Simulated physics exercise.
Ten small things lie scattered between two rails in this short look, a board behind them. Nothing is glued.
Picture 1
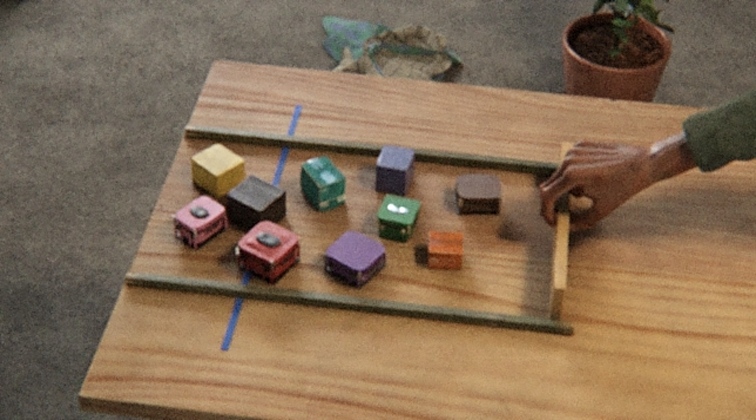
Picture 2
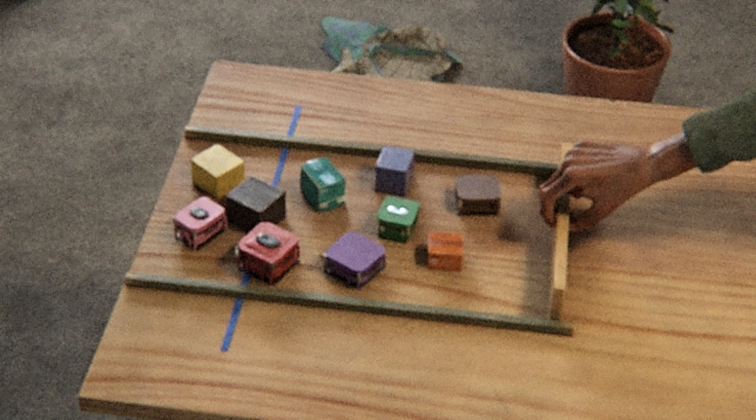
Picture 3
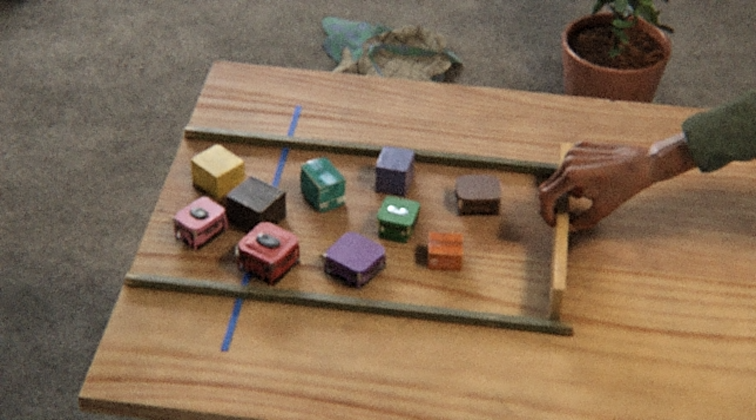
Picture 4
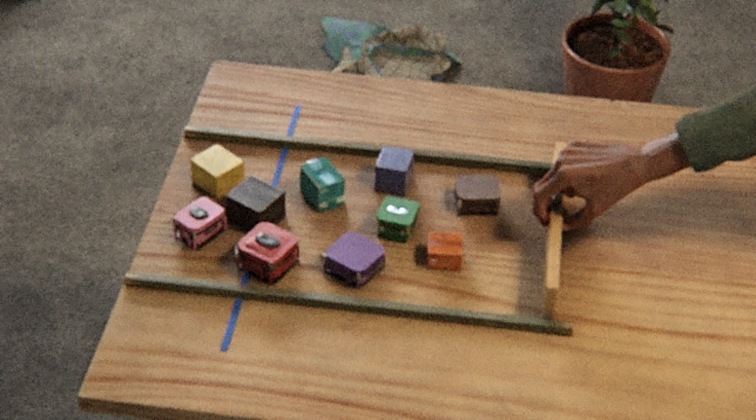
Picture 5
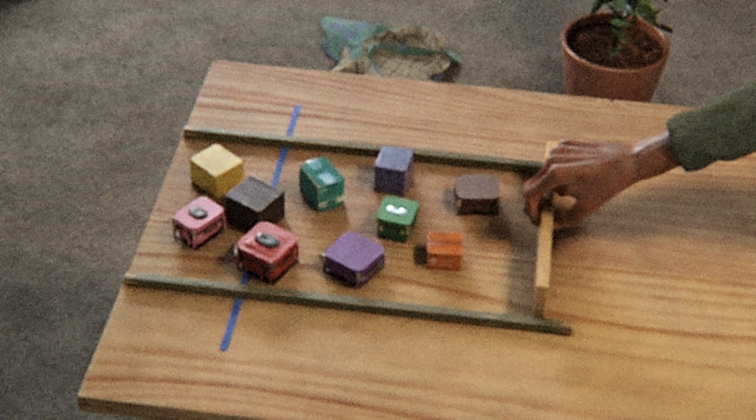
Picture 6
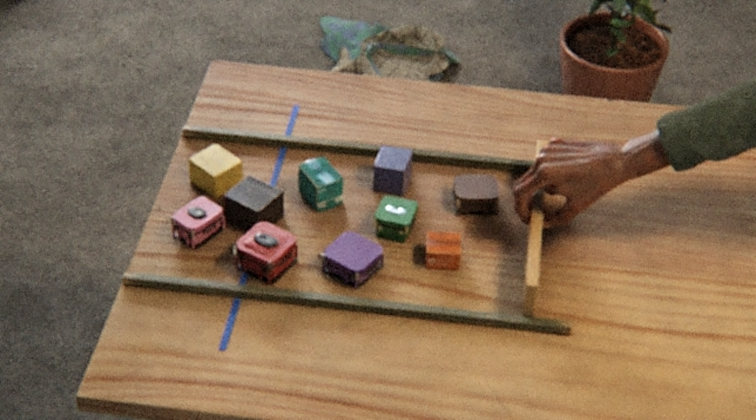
A hand in a dark green sleeve grips an upright wooden board at the right of a wooden tabletop, seen from above at an angle, with a potted plant and crumpled cloth beyond. Ten small blocks and cases, among them yellow, pink, black, red, purple and orange, lie between two green rails, some near a blue stripe. The hand slides the board slightly left while the objects stay put.
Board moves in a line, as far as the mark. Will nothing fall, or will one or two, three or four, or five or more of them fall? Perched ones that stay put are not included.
Nothing falls.
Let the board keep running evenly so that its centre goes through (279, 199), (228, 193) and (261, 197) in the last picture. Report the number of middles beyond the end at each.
0, 2 and 0.
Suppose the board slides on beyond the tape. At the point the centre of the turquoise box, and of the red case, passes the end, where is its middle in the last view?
The middle is at (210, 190) when it's the turquoise box, and at (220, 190) when it's the red case.
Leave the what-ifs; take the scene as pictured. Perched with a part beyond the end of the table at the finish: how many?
Counting them gives 2.
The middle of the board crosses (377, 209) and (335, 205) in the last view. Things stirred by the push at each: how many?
I count 6 first and 7 after.
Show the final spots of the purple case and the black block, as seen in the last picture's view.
Final centres, first then second: (225, 257), (201, 204).
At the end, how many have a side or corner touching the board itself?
It touches 4.
A little later, none off yet; yellow block at rest near (216, 171); pink case at rest near (198, 223); black block at rest near (254, 206).
When it is over, the number that fall off is zero.
